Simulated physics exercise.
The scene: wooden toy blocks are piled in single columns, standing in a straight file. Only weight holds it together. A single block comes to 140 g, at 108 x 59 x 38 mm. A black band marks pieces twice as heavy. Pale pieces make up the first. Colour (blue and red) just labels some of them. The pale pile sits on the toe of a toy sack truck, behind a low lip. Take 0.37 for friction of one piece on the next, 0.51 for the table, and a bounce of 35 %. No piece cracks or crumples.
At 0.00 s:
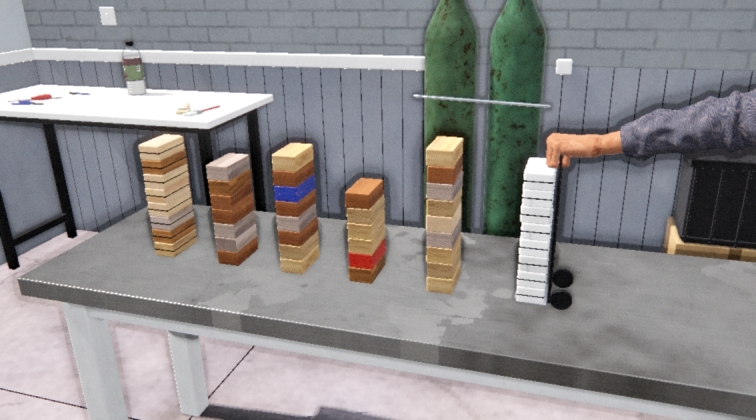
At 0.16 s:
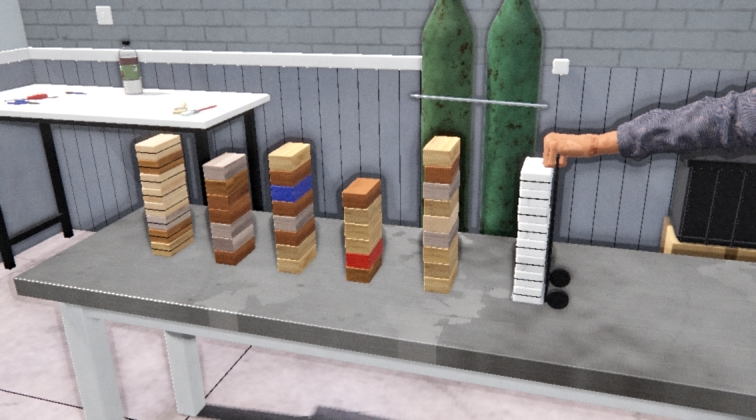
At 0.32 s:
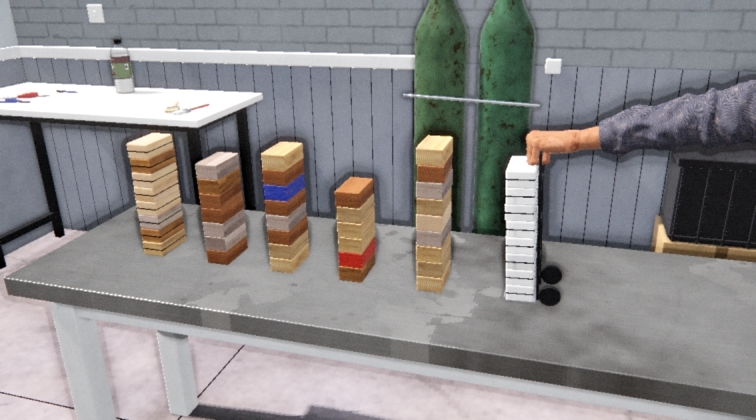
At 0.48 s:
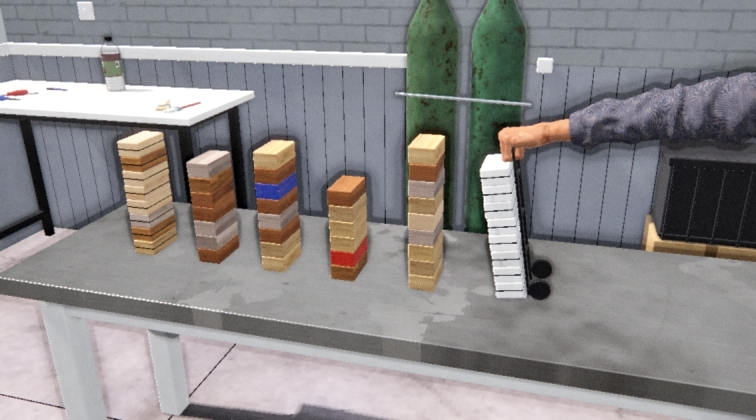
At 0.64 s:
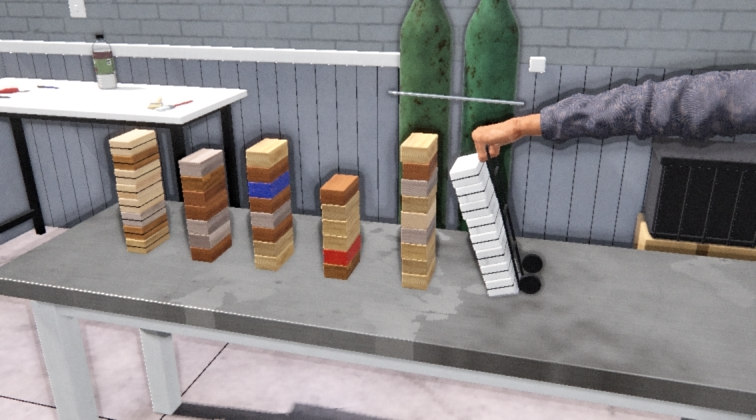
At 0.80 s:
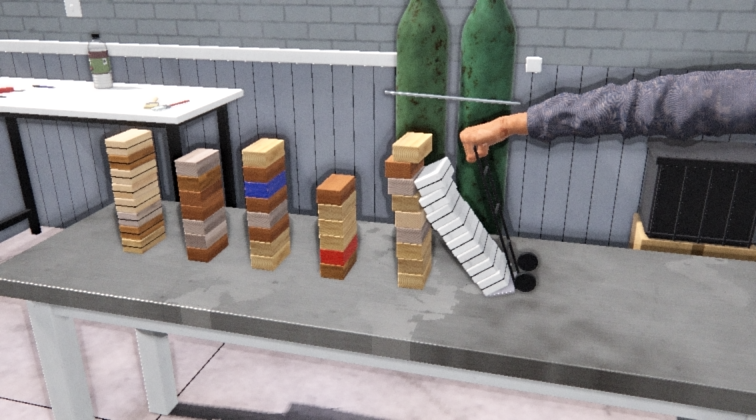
A hand tilted a small hand truck to the left, and its white stack of blocks leaned further and further until it pushed into the neighboring wooden stack, shifting that stack's upper blocks.
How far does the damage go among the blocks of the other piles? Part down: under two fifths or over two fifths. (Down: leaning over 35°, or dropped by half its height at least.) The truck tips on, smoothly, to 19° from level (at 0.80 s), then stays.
The part is more than two fifths.
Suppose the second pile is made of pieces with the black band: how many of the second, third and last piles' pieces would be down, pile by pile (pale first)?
Then second 8, third 4, last 8.
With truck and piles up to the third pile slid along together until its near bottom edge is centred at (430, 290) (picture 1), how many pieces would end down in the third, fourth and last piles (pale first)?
Then third 5, fourth 0, last 0.
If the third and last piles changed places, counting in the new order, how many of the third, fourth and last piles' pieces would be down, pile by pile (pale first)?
Then third 7, fourth 8, last 5.
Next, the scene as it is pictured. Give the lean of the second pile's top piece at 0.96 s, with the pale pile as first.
About 20°.
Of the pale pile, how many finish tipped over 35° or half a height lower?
8 pale pieces.
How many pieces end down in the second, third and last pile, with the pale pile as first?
Pieces: Second 8, third 5, last 8.
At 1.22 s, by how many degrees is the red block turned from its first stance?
Roughly 40°.
After 0.96 s, 8 of the pale pile down; none of the 38 other blocks down, 9 disturbed.
After 1.22 s, 8 of the pale pile down; 13 of the 38 other blocks down; red block 45° from how it stood, 20 mm lower; blue block 42 mm from its place.
After 1.90 s, 8 of the pale pile down; 26 of the 38 other blocks down; red block 48° from how it stood, 22 mm lower; blue block 7° from how it stood, 8 cm lower.
After 2.78 s, 8 of the pale pile down; 34 of the 38 other blocks down; red block 48° from how it stood, 22 mm lower; blue block 10° from how it stood, 8 cm lower.
In the end (3.7 s), 8 of the pale pile down; 34 of the 38 other blocks down; red block 48° from how it stood, 22 mm lower; blue block 10° from how it stood, 8 cm lower. That is 89 per cent. From the last view, middles, red block near (309, 253), blue block near (181, 206).
